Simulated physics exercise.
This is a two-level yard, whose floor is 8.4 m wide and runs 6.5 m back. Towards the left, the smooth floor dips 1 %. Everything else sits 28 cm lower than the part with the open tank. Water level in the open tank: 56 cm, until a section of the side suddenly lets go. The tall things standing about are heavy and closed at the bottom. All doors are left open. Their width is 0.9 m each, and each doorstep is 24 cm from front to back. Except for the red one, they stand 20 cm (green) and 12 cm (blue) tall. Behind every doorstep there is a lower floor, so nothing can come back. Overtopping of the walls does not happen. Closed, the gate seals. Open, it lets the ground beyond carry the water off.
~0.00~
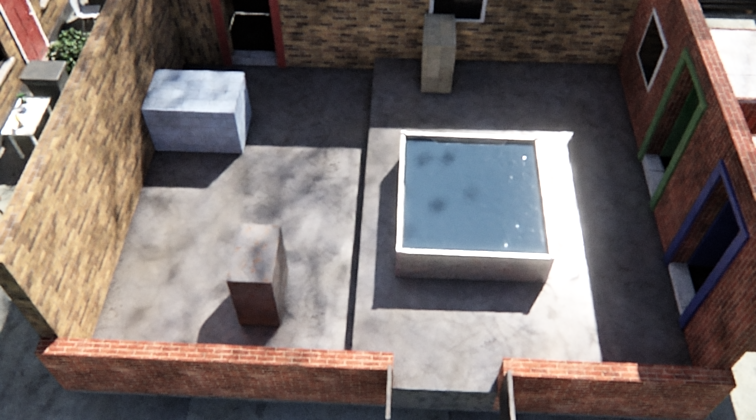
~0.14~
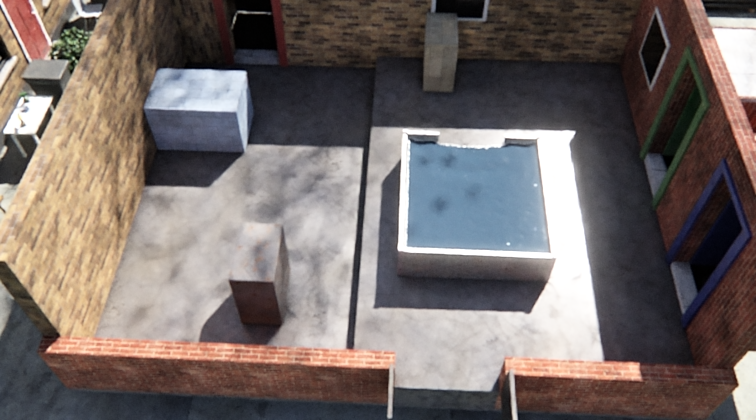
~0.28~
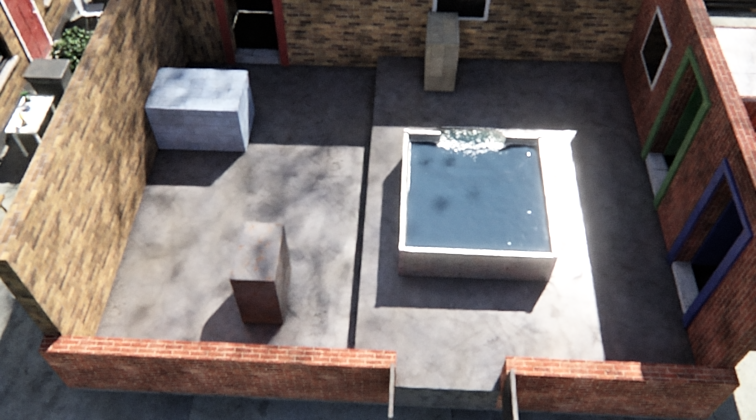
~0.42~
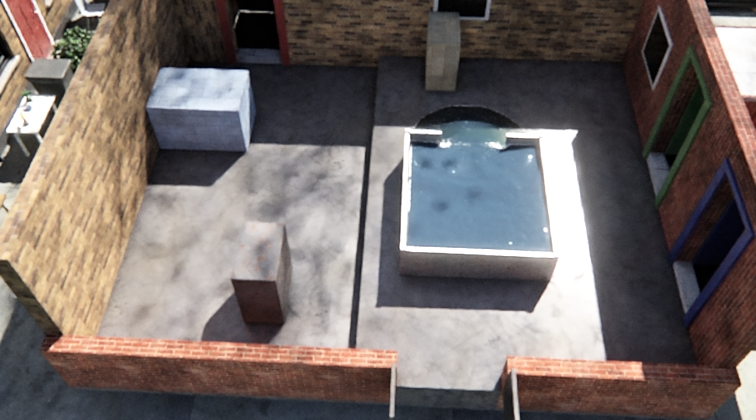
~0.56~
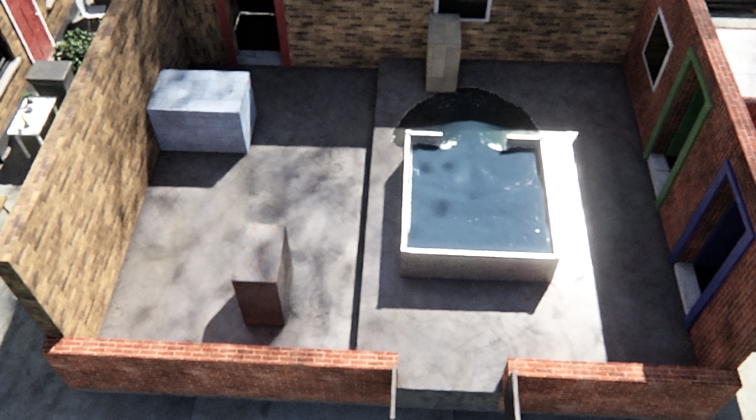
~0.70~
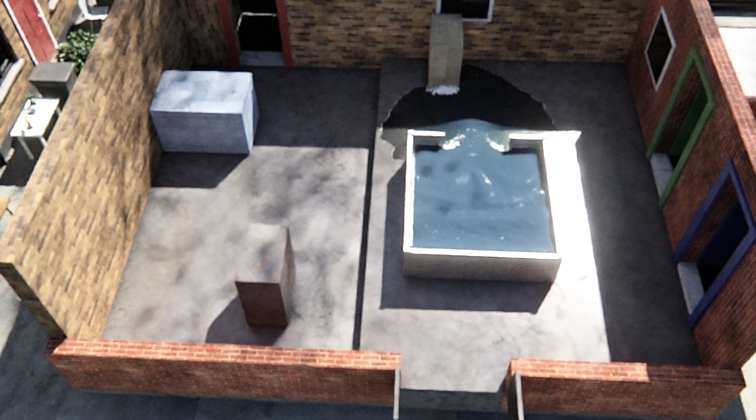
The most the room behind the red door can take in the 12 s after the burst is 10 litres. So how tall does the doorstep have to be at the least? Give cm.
It would have to be close to 12 cm high.
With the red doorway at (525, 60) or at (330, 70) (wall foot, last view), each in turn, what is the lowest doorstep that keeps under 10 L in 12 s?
Around 21 and 9.0 cm respectively.
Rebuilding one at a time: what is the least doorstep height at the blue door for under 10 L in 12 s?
Blue: 6.5 cm.
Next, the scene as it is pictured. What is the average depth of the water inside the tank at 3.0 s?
I'd put it at some 30 centimetres on average.
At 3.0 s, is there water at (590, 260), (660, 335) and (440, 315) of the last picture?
Taking the spots one by one: Untouched, untouched, untouched.
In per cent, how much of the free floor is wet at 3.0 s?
Wet share: Around 30 %.
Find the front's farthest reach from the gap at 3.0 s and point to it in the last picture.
Near pixel (192, 64).
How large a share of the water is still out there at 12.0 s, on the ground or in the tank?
Some 98 %.
After 1.4 s water covers 15 % of the floor, deepest (33 cm) near (471, 156); it has not reached the red door.
After 3.0 s water covers 30 % of the floor, deepest (34 cm) near (620, 63); 8 cm at the red door, 0 litres in over its 17 cm doorstep.
After 12.0 s water covers 90 % of the floor, deepest (12 cm) near (187, 109); 9 cm at the red door, 0 litres in over its 17 cm doorstep.
At the red door as built, the water arrived by 2.2 s and peaked near 15 cm at 6.4 s.
With a doorstep of 10.5 cm, 23 litres would have come in within the 12 s; with 14.5 cm, 2 litres. So under 10 litres takes about 12 cm.
